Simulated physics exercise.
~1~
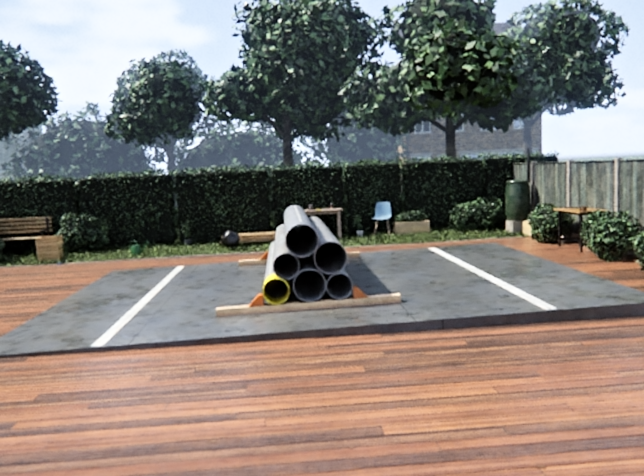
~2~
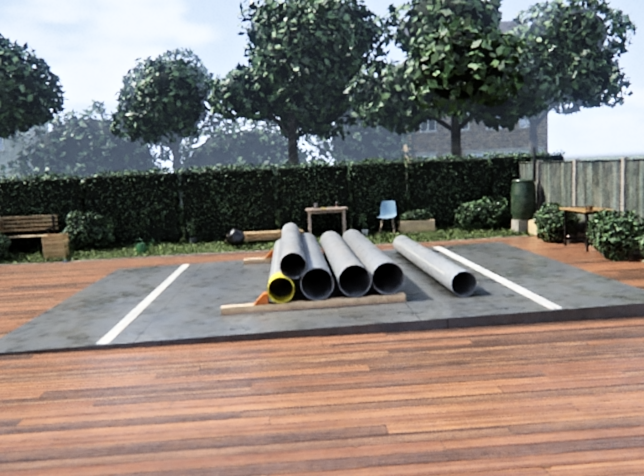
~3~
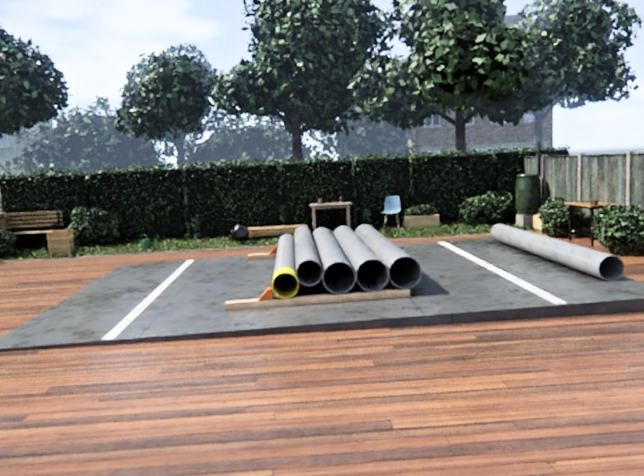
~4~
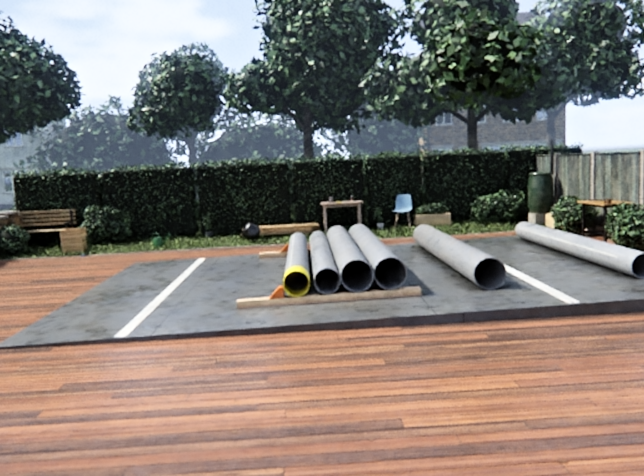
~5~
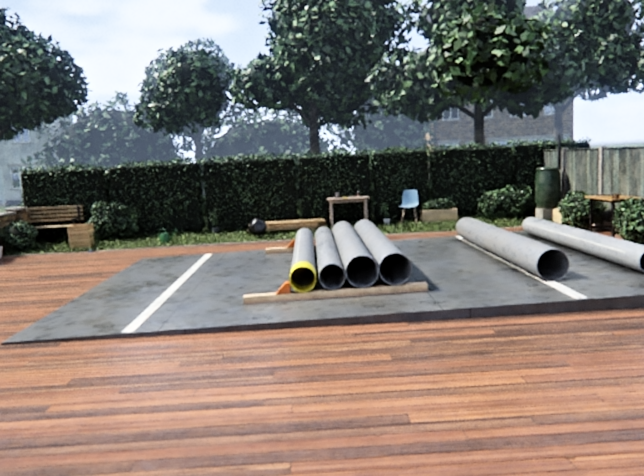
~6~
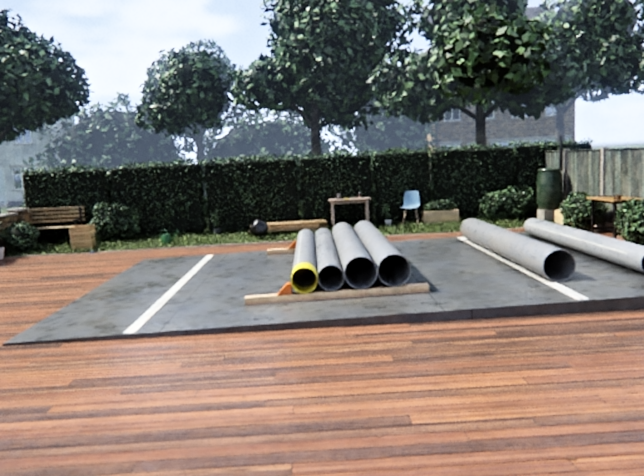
Grey pipes stacked with a yellow-marked one on timber bearers in a garden spill to the right, one rolling off across the white line and another following onto it, while the yellow-marked pipe and three grey ones remain side by side on the bearers.
